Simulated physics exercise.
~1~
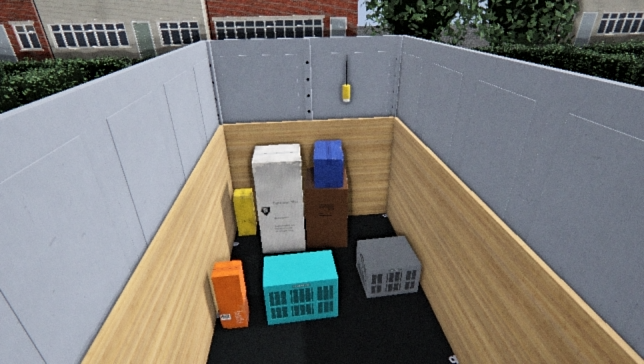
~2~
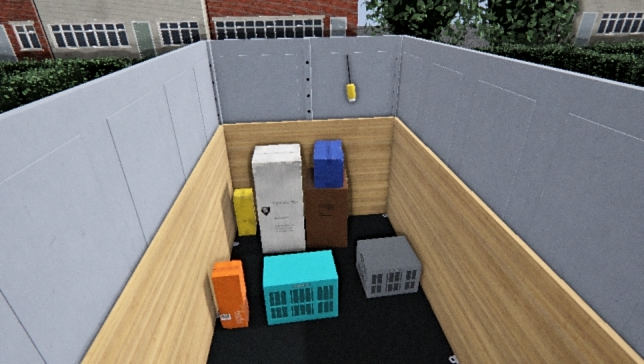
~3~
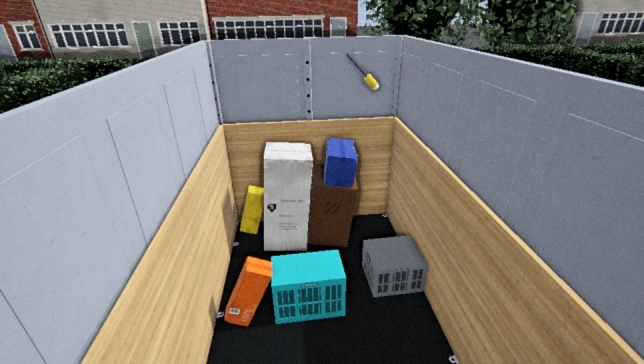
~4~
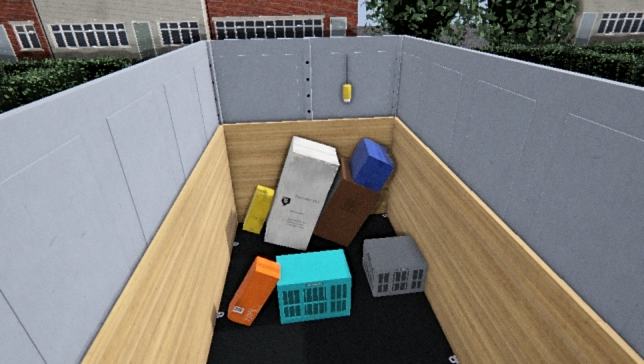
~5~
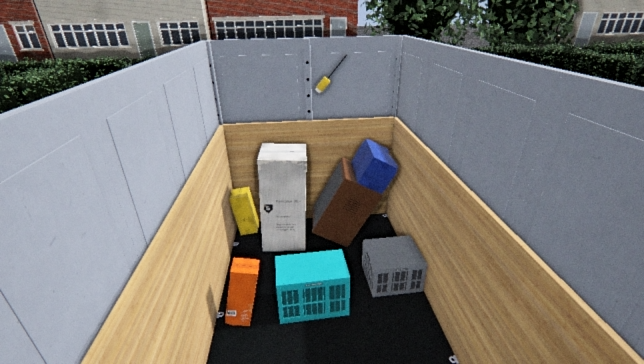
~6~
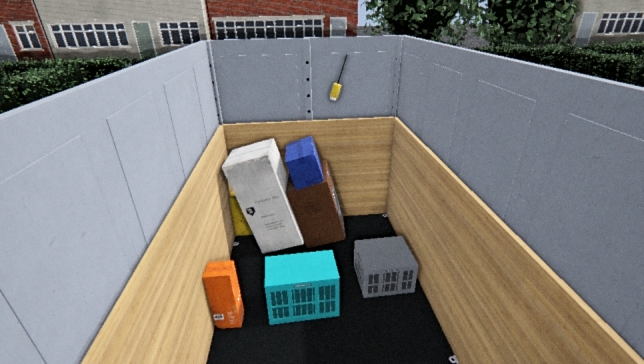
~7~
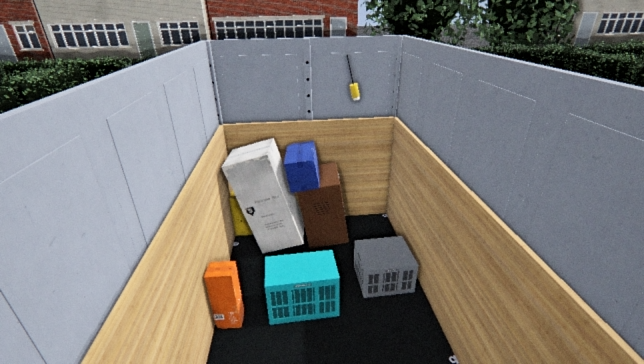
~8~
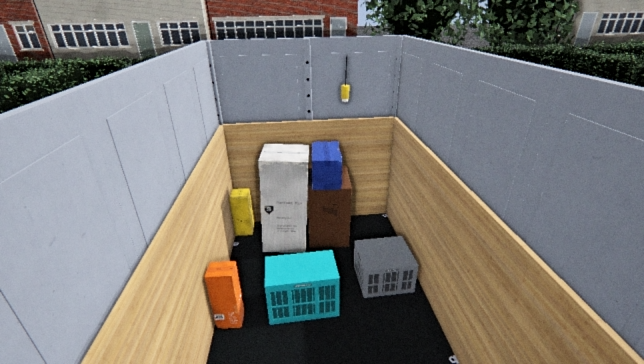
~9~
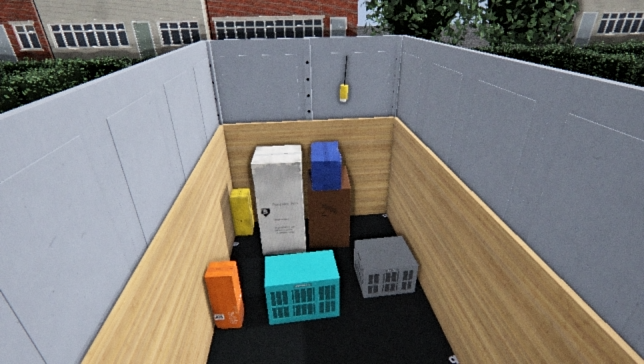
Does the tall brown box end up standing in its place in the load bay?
Yes, the brown box leans to the right and then to the left, but it settles upright again close to where it started.
